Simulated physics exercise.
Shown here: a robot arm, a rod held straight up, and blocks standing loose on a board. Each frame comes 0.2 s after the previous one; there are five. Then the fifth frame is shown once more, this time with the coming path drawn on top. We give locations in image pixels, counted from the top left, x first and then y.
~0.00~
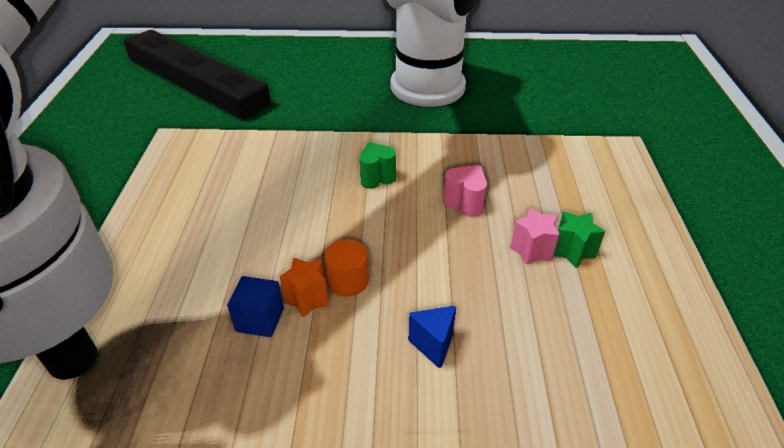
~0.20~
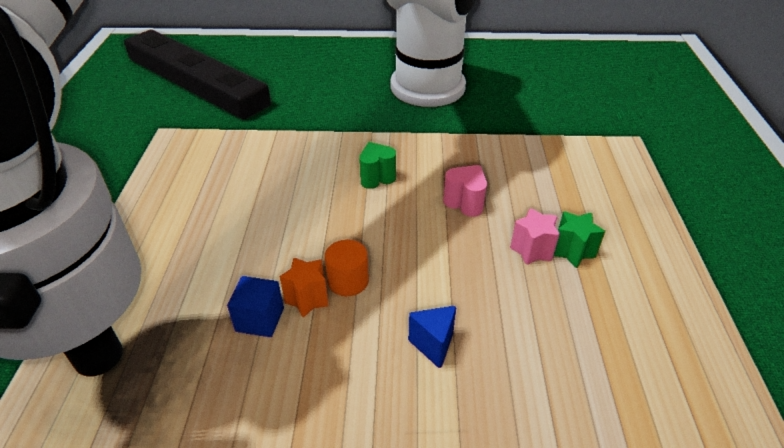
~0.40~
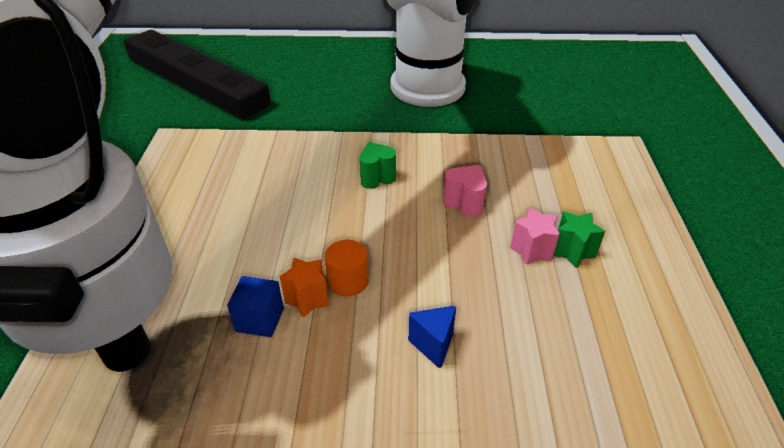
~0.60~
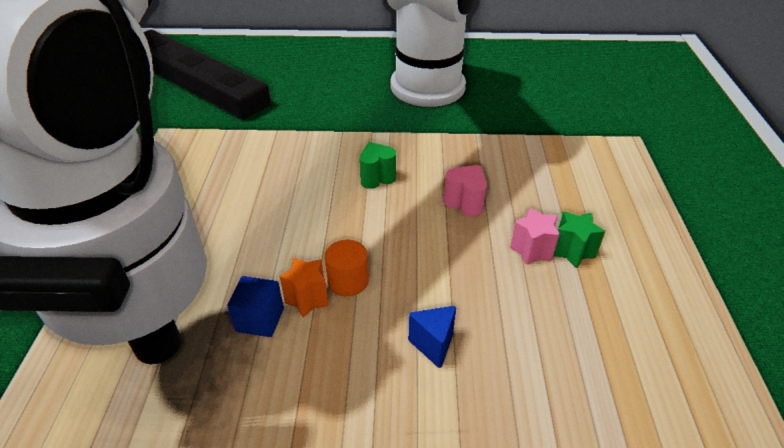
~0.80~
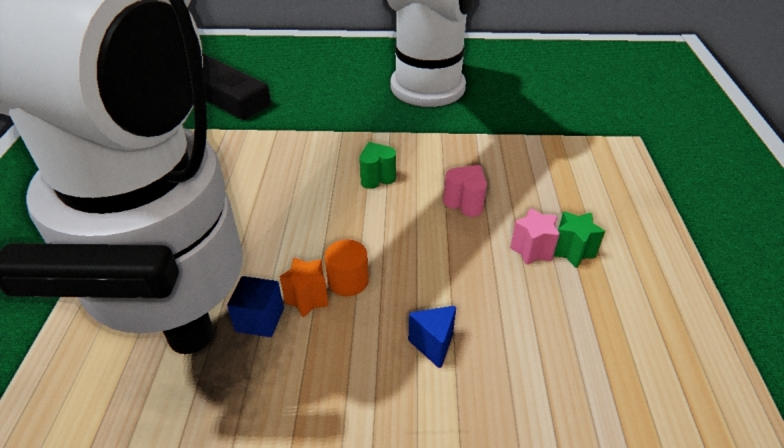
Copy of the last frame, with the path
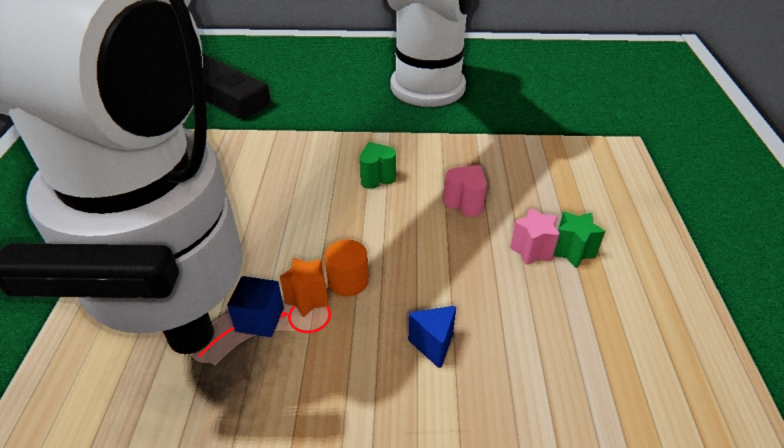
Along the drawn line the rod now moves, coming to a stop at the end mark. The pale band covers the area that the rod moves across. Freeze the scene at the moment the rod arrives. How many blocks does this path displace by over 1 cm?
Answer: 3+.
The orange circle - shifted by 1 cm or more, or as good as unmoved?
It is shoved along.
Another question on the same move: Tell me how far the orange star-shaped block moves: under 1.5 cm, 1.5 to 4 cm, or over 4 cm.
It ends over 4 cm away.
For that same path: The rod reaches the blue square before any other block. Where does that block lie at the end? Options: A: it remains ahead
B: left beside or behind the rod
It's A.
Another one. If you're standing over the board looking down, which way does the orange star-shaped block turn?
It makes a counterclockwise turn.
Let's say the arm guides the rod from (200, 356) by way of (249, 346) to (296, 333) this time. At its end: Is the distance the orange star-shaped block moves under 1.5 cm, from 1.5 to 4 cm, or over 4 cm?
The move is short, under 1.5 cm.
Path on the board, from (200, 356) through (232, 329) and (271, 315) to (310, 315).
On the path given first. One third of the way, rod (227, 308); blue square (272, 285), turned 15° clockwise; orange star-shaped block (309, 268).
Two thirds of the way, rod (267, 295); blue square (311, 280), turned 35° clockwise; orange star-shaped block (328, 251); orange circle (365, 244).
At the end, rod (307, 296); blue square (351, 276), turned 25° clockwise; orange star-shaped block (353, 246), turned 25° anticlockwise; orange circle (385, 231).
